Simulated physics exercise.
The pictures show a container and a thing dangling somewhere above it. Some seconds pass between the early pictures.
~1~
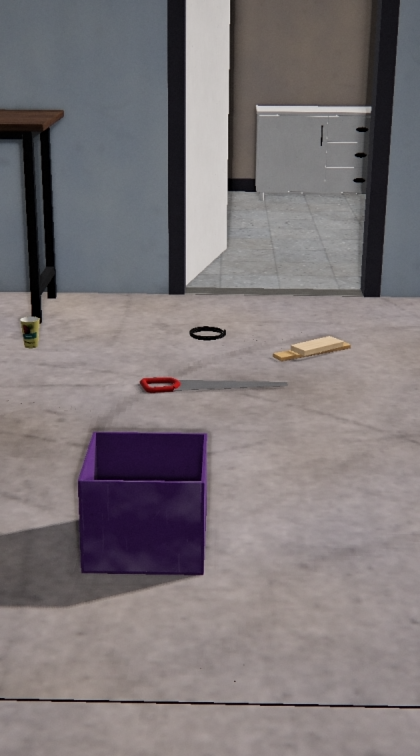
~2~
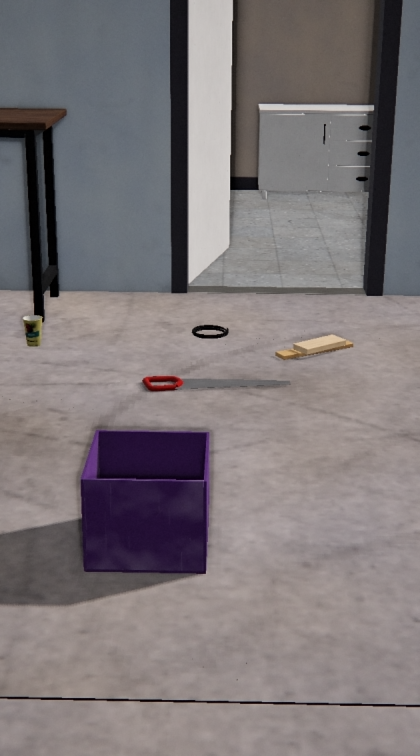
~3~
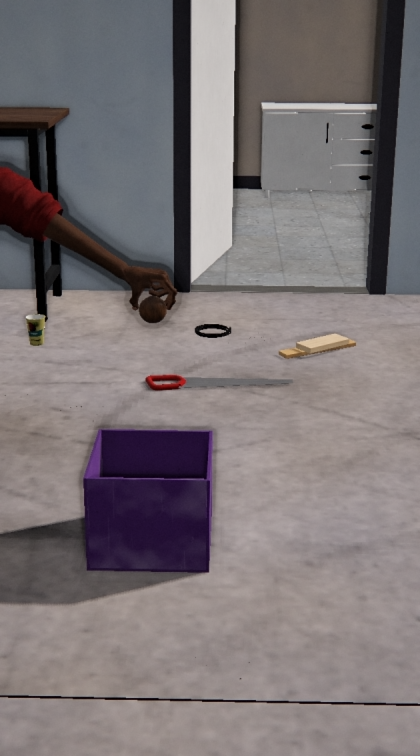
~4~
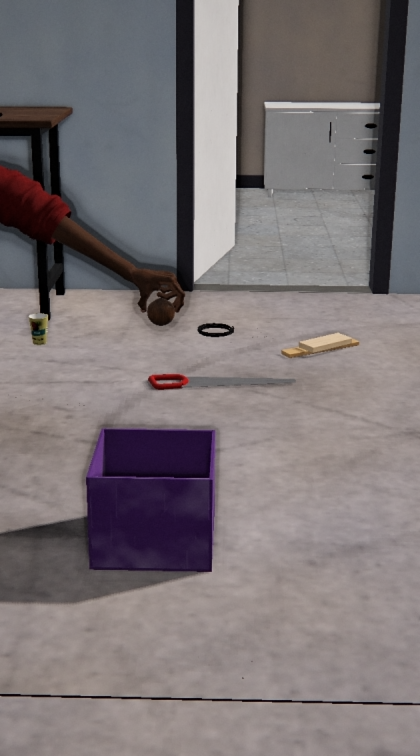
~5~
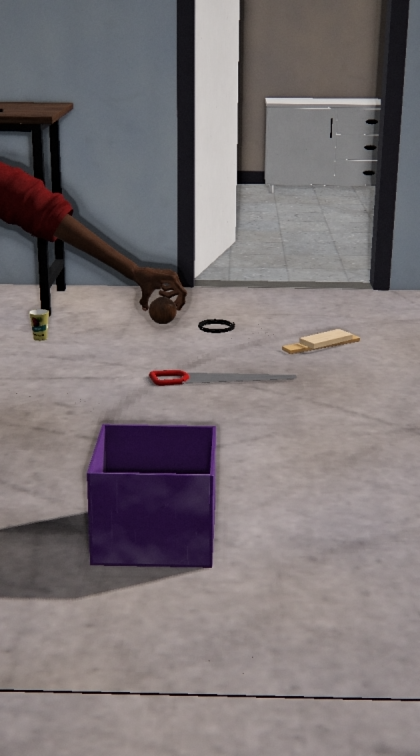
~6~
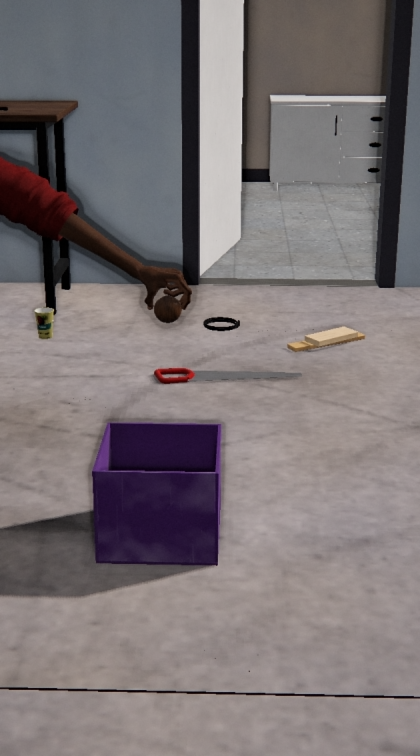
Hand in a red sleeve appearing from the left, holding a brown onion above the floor behind a purple crate, barely moving.
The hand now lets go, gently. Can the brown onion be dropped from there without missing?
In the end the brown onion drops into the container.
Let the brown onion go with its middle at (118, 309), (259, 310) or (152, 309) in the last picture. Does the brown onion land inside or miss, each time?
In that order, it ends up inside; misses; drops into the container.
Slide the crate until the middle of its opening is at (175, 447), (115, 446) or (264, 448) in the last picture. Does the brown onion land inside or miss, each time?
One after another: It lands inside; goes in; lands outside.
Then, 0.18 s later than the last frame, brown onion shifted about its own width near (168, 347).
Then, 0.30 s later than the last frame, brown onion dropping near (169, 434).
When it is over, the brown onion lands inside, near (170, 521).
